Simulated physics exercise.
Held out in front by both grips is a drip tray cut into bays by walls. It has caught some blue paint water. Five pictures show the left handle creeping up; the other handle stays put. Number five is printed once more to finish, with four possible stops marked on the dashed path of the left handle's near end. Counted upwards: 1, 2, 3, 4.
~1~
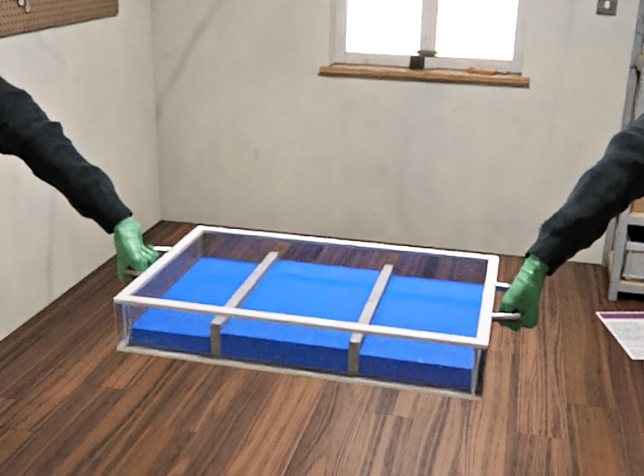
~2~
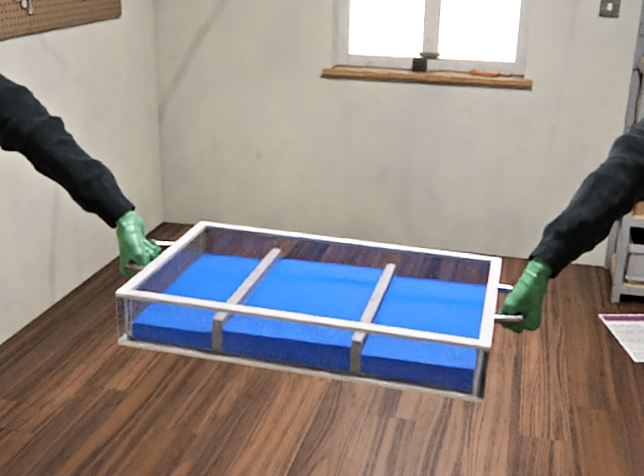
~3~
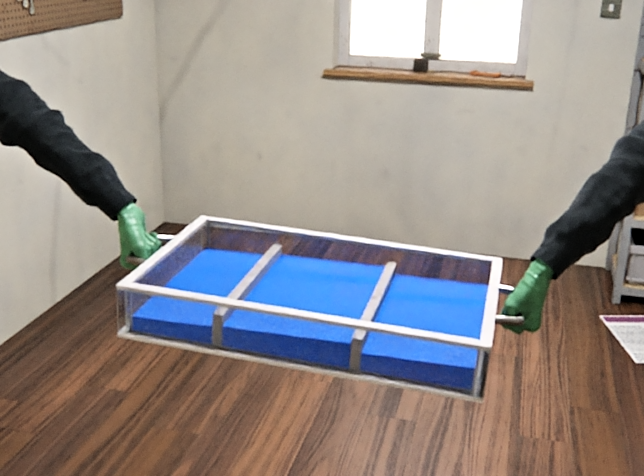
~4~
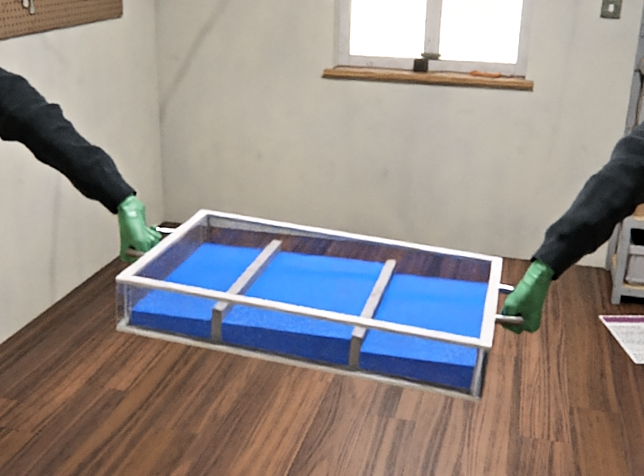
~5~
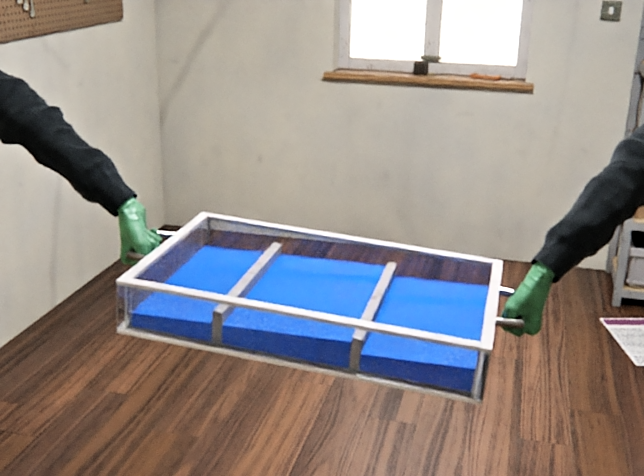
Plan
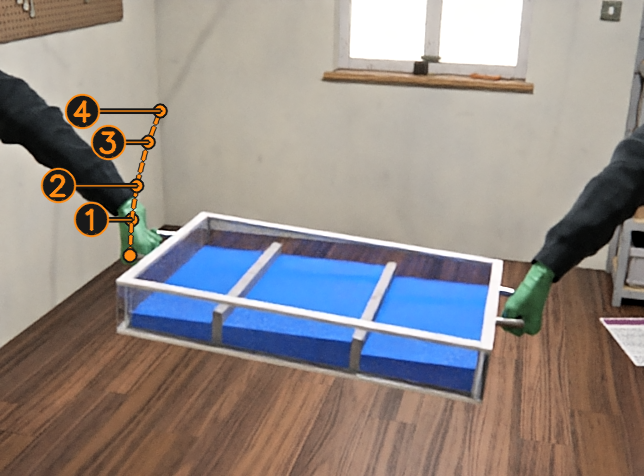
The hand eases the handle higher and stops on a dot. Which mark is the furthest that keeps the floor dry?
2.
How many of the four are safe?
Two of the four.
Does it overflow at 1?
No, that is safe.
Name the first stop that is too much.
3 it is.
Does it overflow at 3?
Yes, that goes wrong.
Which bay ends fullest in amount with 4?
The right bay.
On the marked copy, 1 at (131, 219); 2 at (136, 185); 3 at (148, 142); 4 at (160, 111).
With 1, nothing spills; the middle bay holds the most.
With 2, nothing spills; the right bay holds the most.
With 3, about 9 % goes over the rim.
With 4, about 26 % goes over the rim.
